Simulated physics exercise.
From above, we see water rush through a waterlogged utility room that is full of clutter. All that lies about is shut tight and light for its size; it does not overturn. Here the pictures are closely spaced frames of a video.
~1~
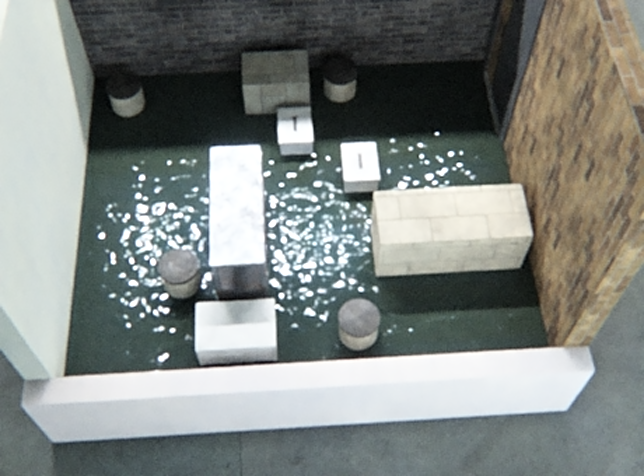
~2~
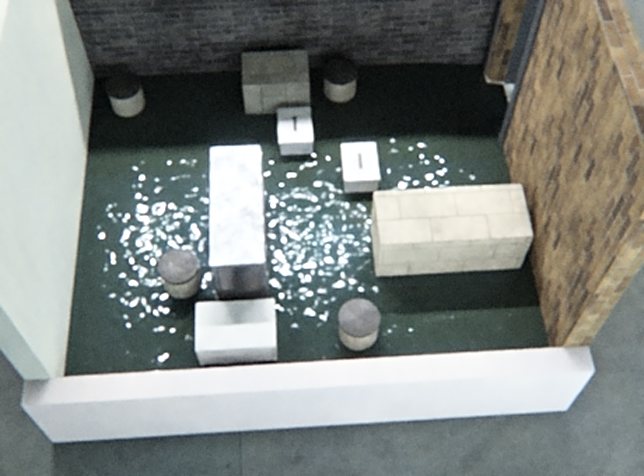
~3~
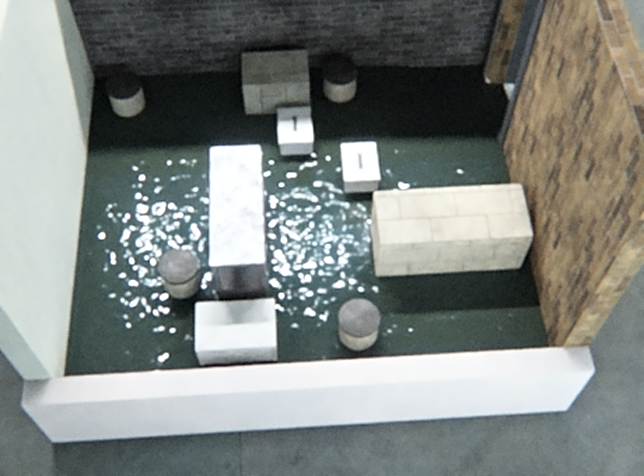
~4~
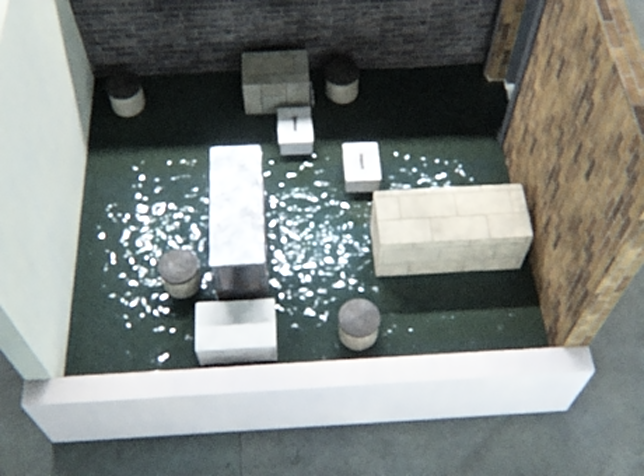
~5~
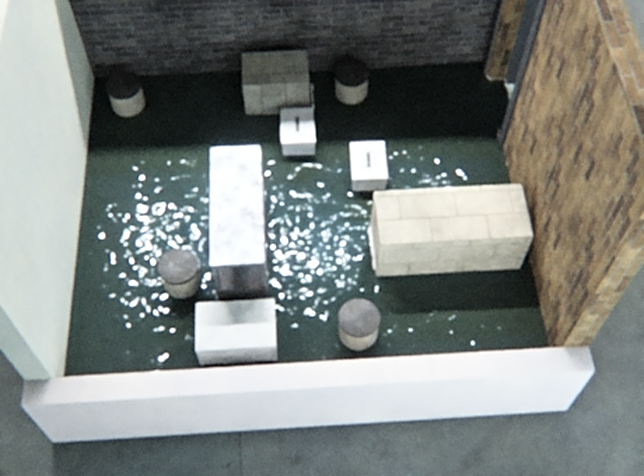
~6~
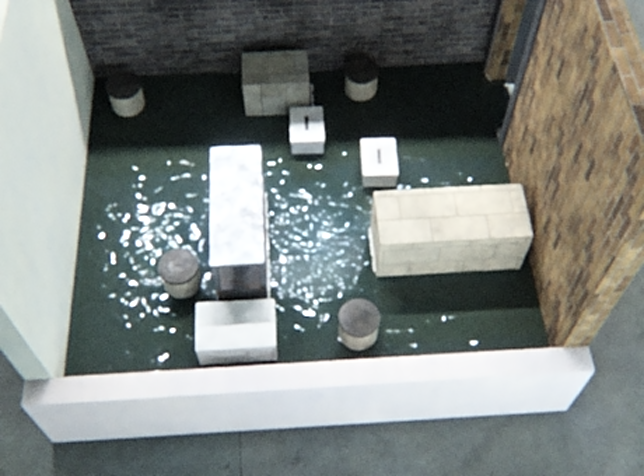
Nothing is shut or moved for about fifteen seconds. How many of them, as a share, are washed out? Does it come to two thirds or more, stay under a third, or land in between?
By the look of it, the outflow takes one third to two thirds of the stuff.
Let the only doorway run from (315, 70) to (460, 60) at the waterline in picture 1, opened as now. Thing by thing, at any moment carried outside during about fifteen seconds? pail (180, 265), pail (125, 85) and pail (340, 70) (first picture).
First never leaves, second never leaves, third escapes.
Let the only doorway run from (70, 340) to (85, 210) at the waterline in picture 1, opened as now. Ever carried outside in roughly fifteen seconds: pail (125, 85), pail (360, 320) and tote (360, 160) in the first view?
Outcome by item: Exited / exited / exited.
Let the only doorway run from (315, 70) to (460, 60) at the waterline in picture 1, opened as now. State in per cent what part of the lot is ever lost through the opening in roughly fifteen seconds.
That comes out at 60 in a hundred.
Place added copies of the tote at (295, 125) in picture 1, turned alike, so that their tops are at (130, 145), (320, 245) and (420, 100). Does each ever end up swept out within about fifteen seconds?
Copy one never leaves, copy two leaves the room, copy three leaves the room.
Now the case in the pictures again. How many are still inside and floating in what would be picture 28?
In total, 4.
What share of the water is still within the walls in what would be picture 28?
Looks like about 64 per cent of the water.
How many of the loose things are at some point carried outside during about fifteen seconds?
So the number is 3.
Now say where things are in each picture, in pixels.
In the first picture, a pail at (340, 70), afloat; a tote at (360, 161) floats; 0 of 7 have shifted.
In the second picture, a pail at (340, 70) floats; a tote at (360, 161) floats; 0 of 7 have shifted.
In the third picture, a pail at (340, 70) floats; a tote at (360, 161), afloat; 0 of 7 have shifted.
In the fourth picture, a pail at (342, 71) floats; a tote at (362, 162), afloat; 0 of 7 have shifted.
In the fifth picture, a pail at (352, 72), afloat, close to its start; a tote at (369, 160), afloat, close to its start; 2 of 7 have shifted.
In the sixth picture, a pail at (362, 70), afloat, close to its start; a tote at (379, 157) floats, close to its start; 3 of 7 have shifted.
A moment on, 0 of 7 are out; 7 afloat.
Next, 2 of 7 are out; 5 afloat.
Later, 3 of 7 are out; 4 afloat.
In the end, 3 of 7 are out; 4 afloat.
